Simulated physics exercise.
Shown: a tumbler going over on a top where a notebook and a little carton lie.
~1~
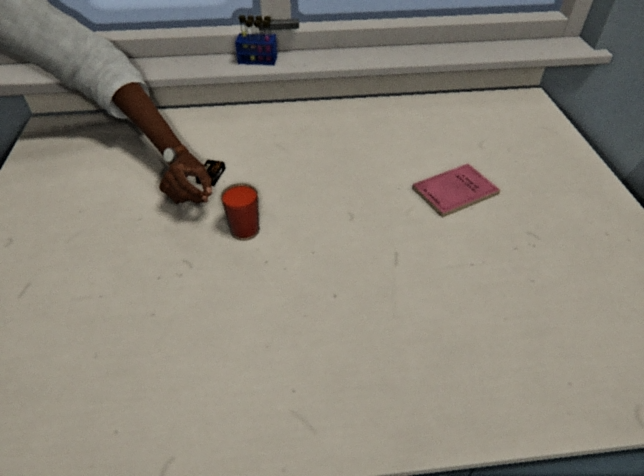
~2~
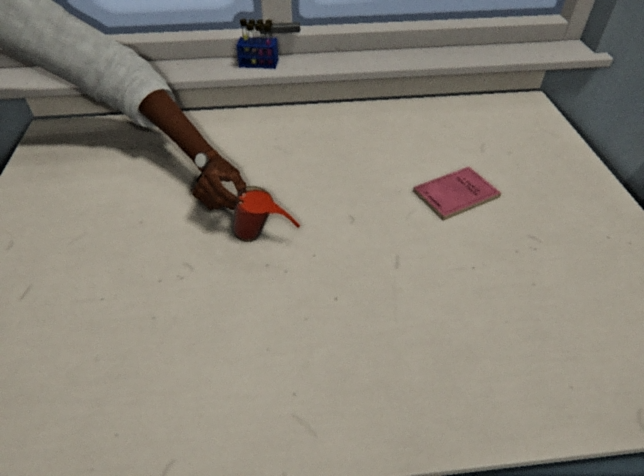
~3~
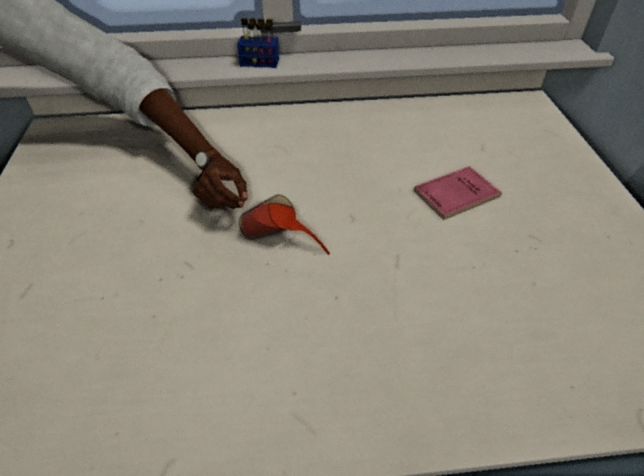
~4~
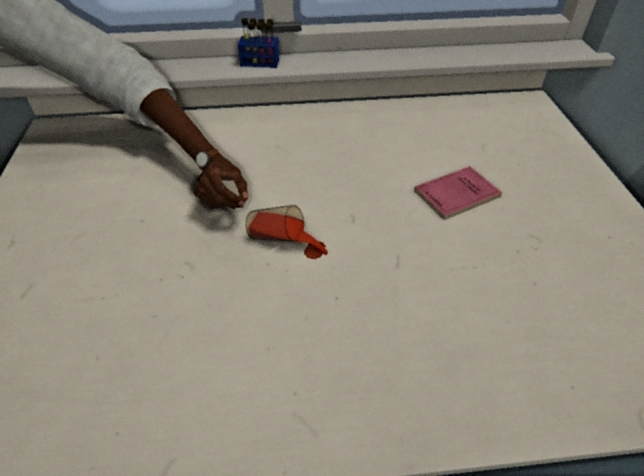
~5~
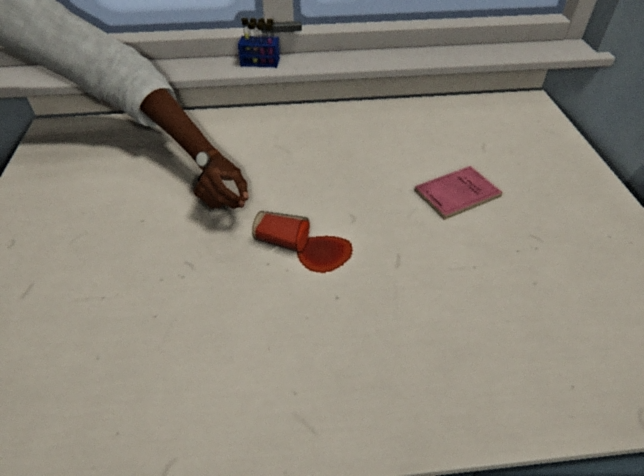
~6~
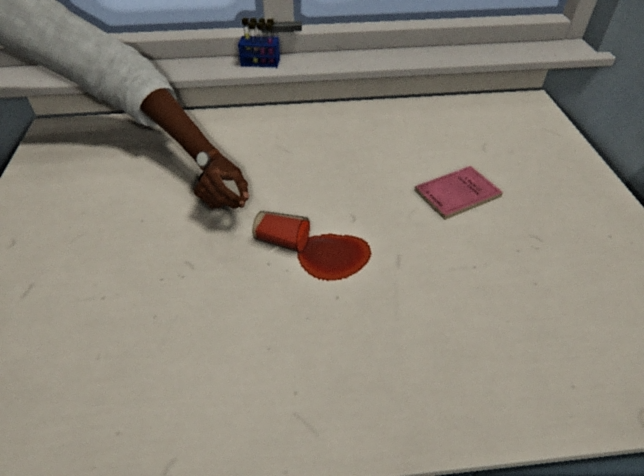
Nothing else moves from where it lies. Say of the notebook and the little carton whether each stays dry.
Looking at the notebook first, it does get wet; the little carton is not touched.
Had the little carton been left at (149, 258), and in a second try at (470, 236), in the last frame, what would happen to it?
Where first placed it is not touched, where next placed it is touched.
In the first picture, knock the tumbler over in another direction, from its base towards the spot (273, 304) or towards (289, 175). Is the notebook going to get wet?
For the first try it is missed; for the other it is missed.
Shortly, the puddle covers about as much as a tray; the notebook is still dry; the little carton is still dry.
Then, the puddle covers about as much as a big tray; the notebook is soaking at its edge; the little carton is still dry.
At the finish, the puddle covers about as much as a big tray; the notebook is soaking at its edge; the little carton is still dry.
